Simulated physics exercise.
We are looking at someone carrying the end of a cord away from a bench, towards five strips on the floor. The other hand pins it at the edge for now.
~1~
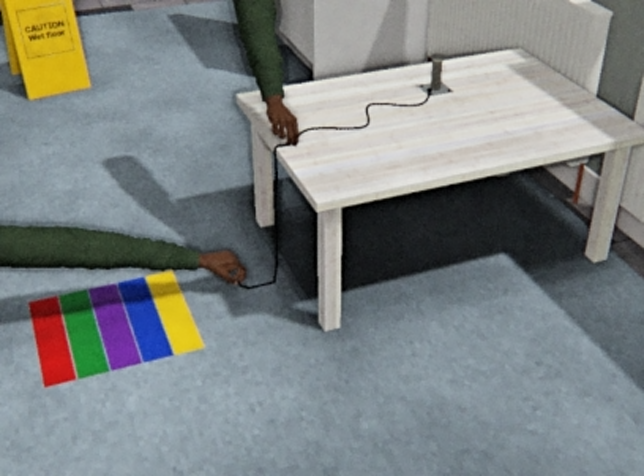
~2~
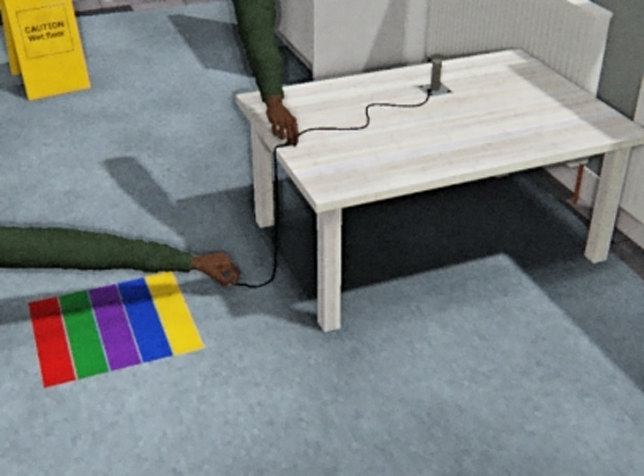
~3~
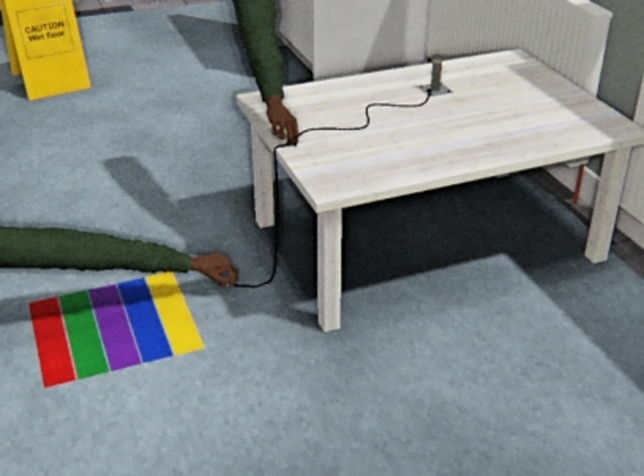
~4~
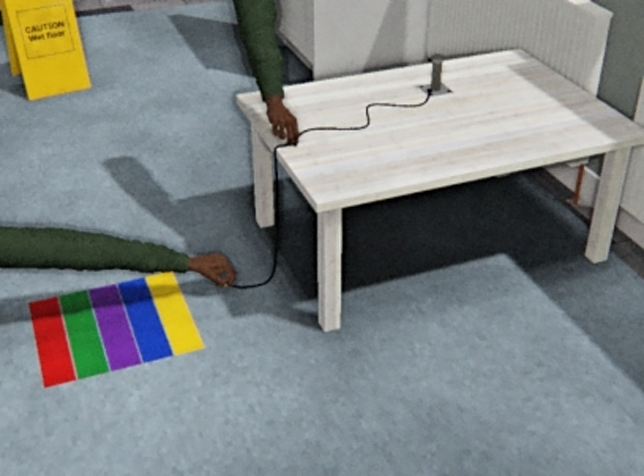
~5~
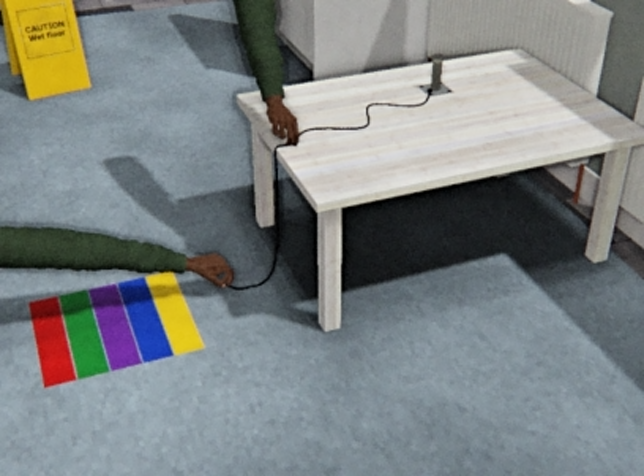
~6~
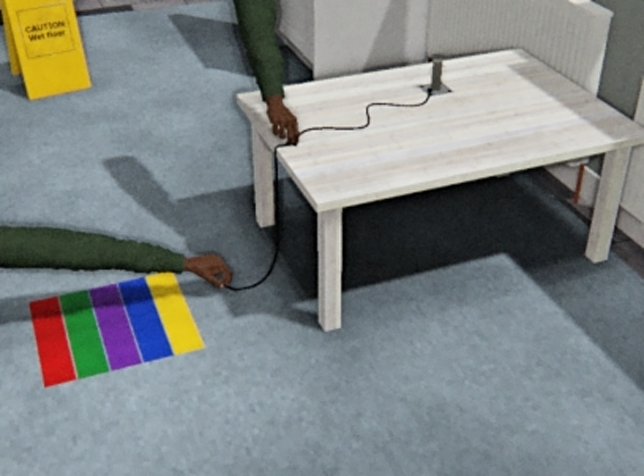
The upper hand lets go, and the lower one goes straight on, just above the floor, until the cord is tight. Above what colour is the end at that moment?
It gets as far as the green strip.
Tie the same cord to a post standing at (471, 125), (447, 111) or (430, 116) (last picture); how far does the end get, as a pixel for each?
Try by try, around (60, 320), (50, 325) and (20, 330).
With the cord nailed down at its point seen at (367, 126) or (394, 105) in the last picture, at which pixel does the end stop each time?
Try by try, around (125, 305) and (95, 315).
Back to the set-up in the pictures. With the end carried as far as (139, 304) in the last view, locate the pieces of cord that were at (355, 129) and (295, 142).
Near (316, 130) and (268, 170).
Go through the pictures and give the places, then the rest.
End (238, 281); yellow (184, 336); blue (153, 343); purple (122, 351); green (90, 359); red (57, 367), in the first picture.
End (231, 283); cord through (425, 103) (367, 109) (333, 129) (282, 146) (278, 207) (275, 266), in the second picture.
End (230, 283), in the third picture.
End (228, 284); cord through (425, 103) (367, 109) (334, 129) (282, 146) (277, 207) (275, 266), in the fourth picture.
End (226, 284), in the fifth picture.
End (224, 284); cord through (425, 102) (367, 109) (334, 129) (282, 146) (278, 207) (273, 266), in the sixth picture.
Soon after, end near (139, 304); over blue.
After that, end near (100, 313); over purple.
At the stop, end near (76, 318); over green. The green one.
